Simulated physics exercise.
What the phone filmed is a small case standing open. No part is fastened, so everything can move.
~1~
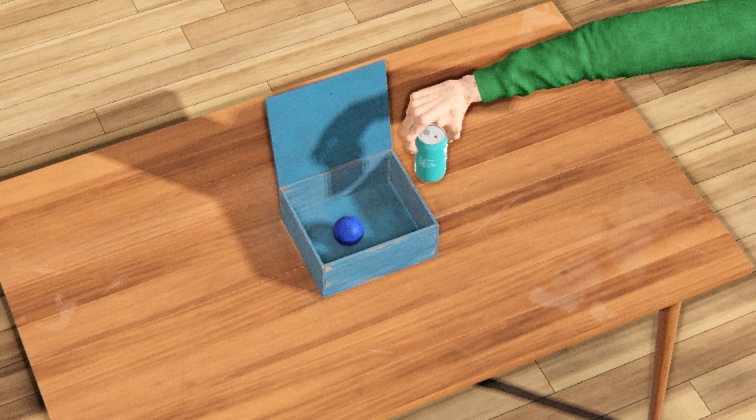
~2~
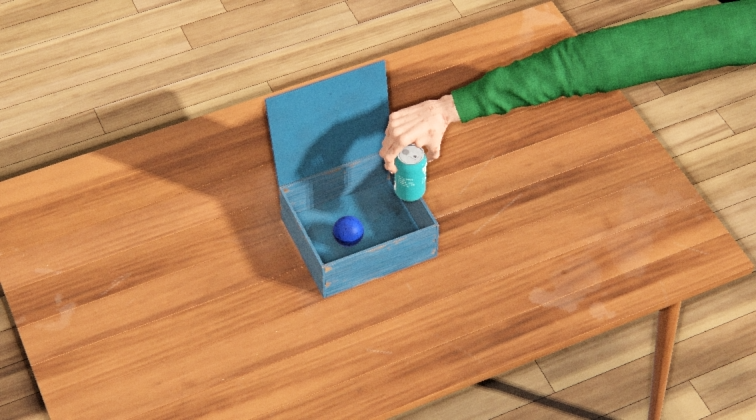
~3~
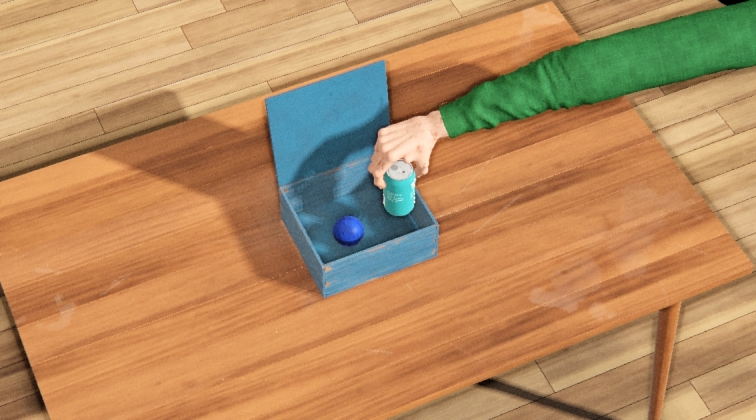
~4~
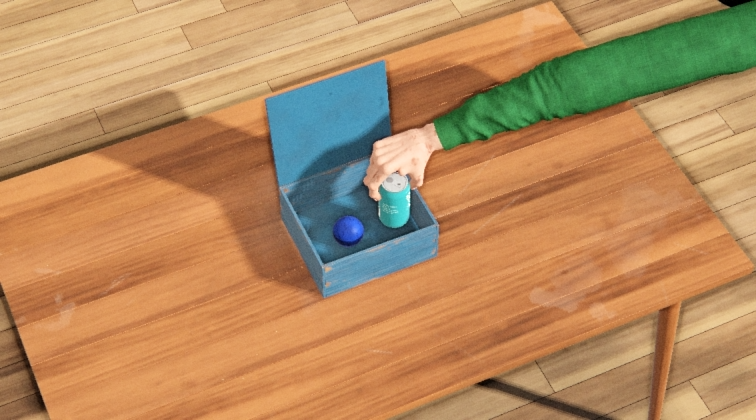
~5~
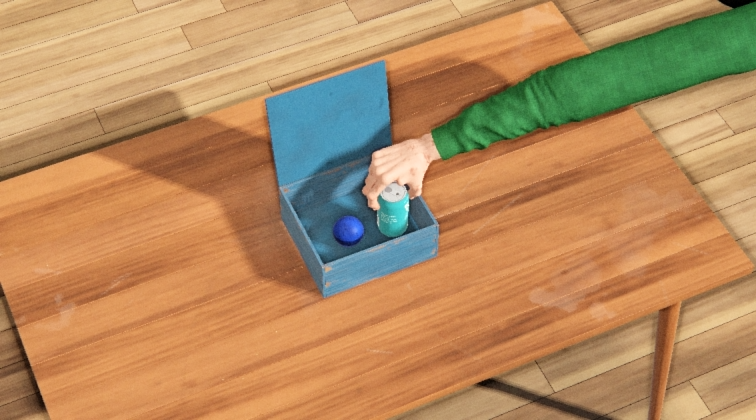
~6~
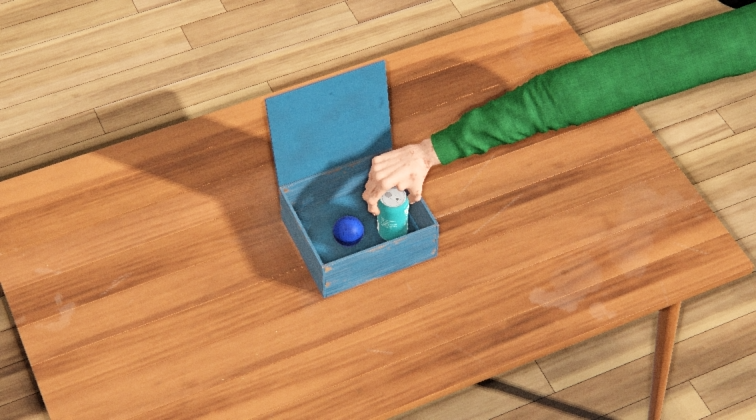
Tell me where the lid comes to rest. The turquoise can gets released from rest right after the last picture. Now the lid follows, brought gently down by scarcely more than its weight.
Short of the rim, with a gap left.
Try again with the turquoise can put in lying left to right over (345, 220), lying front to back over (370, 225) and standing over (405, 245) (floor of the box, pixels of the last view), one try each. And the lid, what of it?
Lid, try 1: Fully down; try 2: Fully down; try 3: Propped open.
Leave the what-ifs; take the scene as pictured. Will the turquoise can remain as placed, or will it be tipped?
It keeps its pose.
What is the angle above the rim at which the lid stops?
I'd say roughly 12 degrees above the rim.
Then, 1.40 s past the last view, lid 81° above the rim.
Then, 1.70 s past the last view, lid 51° above the rim.
Then, 1.90 s past the last view, lid 18° above the rim.
Finally, lid 12° above the rim; both still in place. Final places as the last picture's camera would see them, turquoise can near (393, 215).
